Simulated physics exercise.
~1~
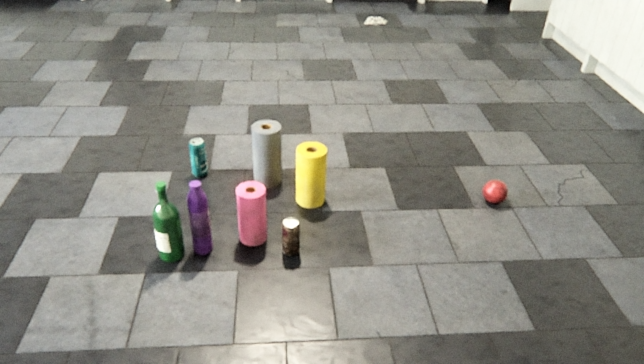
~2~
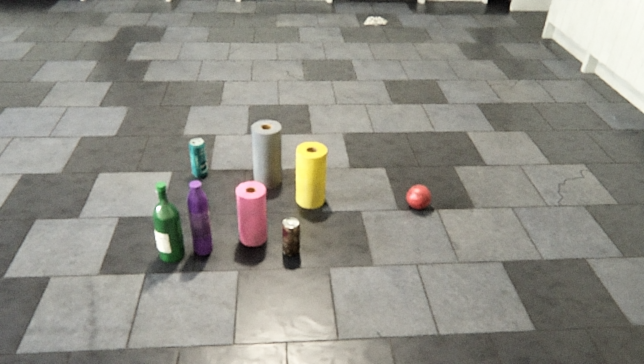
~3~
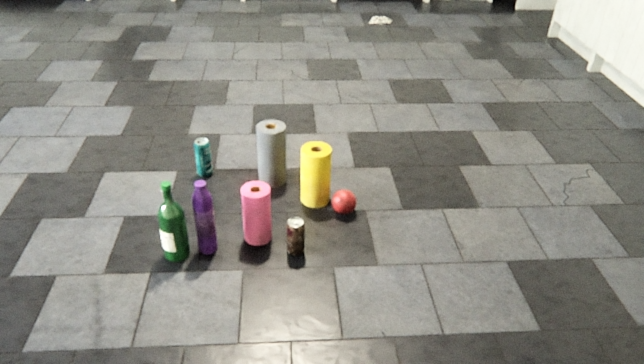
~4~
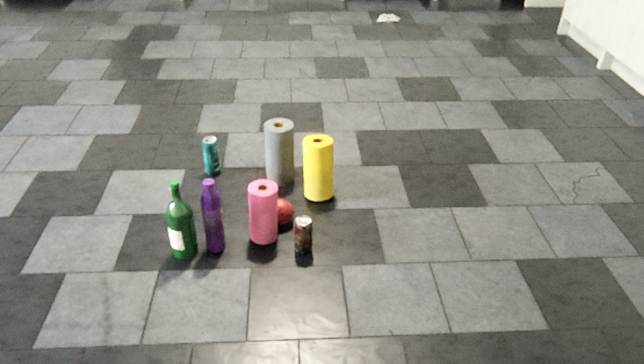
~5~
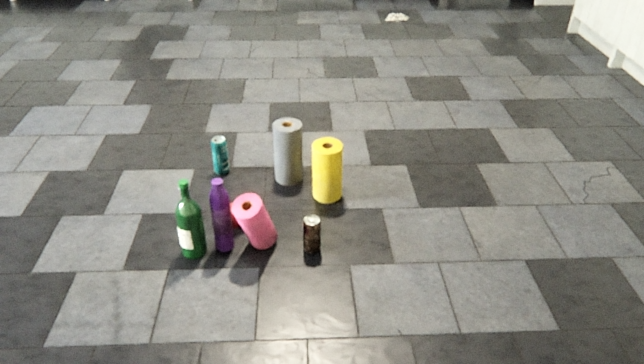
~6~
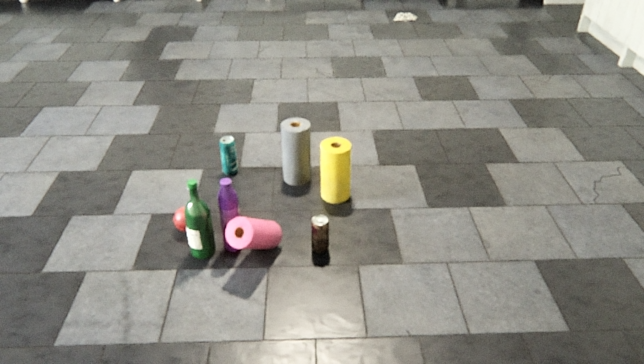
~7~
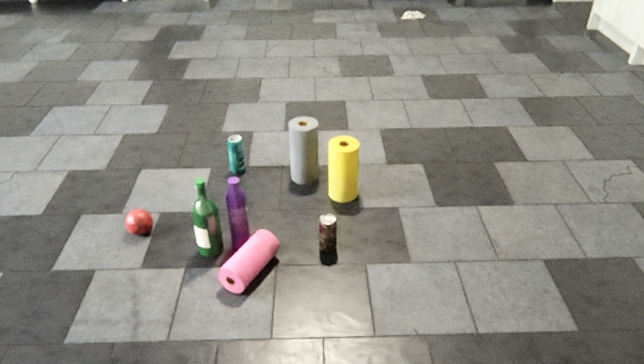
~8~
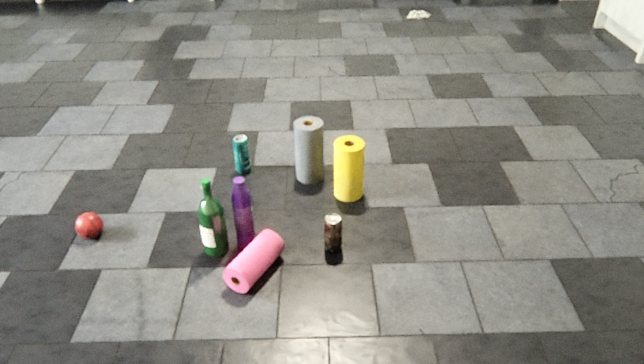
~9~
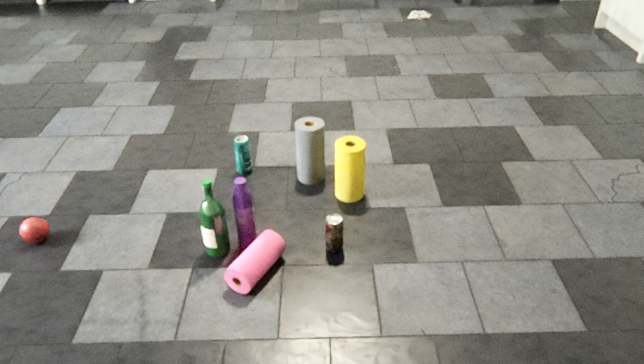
We see a red ball roll leftward across a grey tiled floor into a group of bottles, cans and upright rolls, knocking over the pink roll before passing behind the green bottle and continuing left, while the other objects stay standing.
